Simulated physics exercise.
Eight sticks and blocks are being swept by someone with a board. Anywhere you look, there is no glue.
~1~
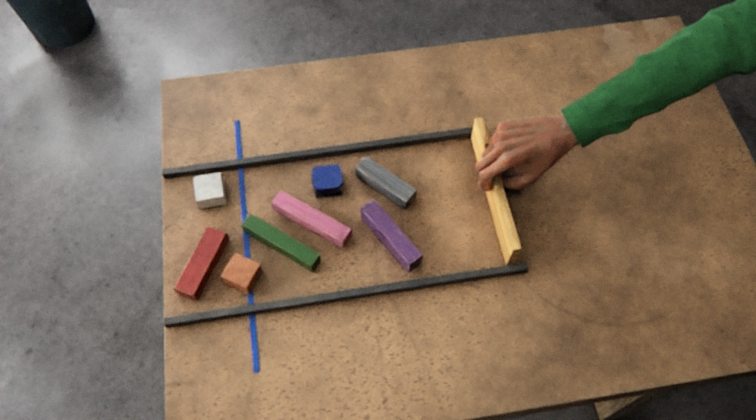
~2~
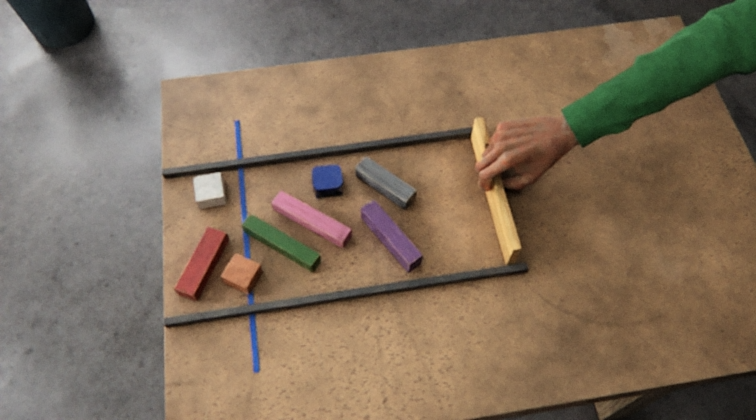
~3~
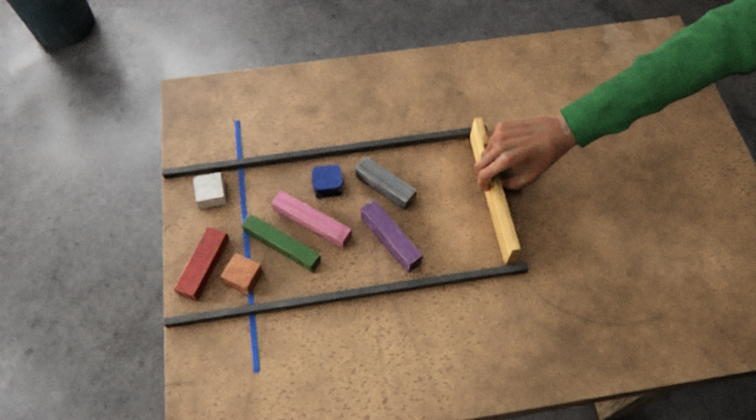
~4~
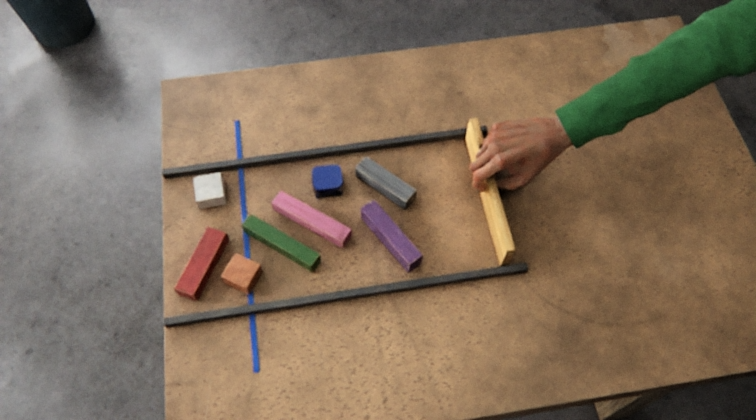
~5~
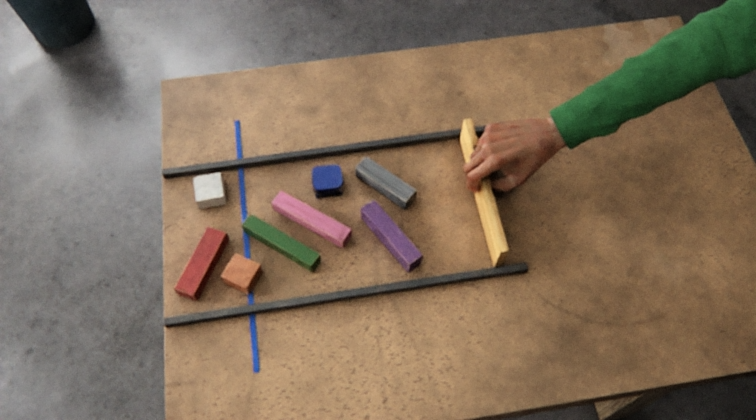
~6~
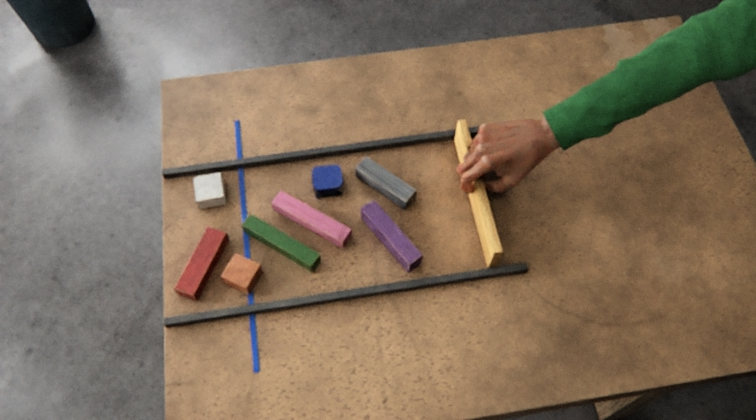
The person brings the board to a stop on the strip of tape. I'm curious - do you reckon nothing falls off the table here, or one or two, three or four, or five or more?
Most likely, a single one or a pair will tumble down.
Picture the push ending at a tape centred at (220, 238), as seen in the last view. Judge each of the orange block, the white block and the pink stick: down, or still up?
This time the orange block drops; after it, the white block drops; finally, the pink stick does not drop.
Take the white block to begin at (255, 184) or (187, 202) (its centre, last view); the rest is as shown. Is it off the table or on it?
In that order: Stays aboard, then stays aboard.
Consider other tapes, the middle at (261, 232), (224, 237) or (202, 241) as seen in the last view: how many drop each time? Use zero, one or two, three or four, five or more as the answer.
Taking the three tapes one at a time, the answers are none at all, then either three or four, then at least five.
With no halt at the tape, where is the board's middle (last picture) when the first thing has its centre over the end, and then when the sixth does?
Around (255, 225); afterwards around (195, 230).
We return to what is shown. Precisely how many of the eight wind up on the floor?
In all, 1 of them.
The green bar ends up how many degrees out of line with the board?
Around 20 degrees.
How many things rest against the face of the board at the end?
The number is 2.
Early on, none off yet; red bar at rest near (202, 263); white block at rest near (210, 191); orange block at rest near (242, 274).
Finally, the number that fall off is one or two; lost, red bar.
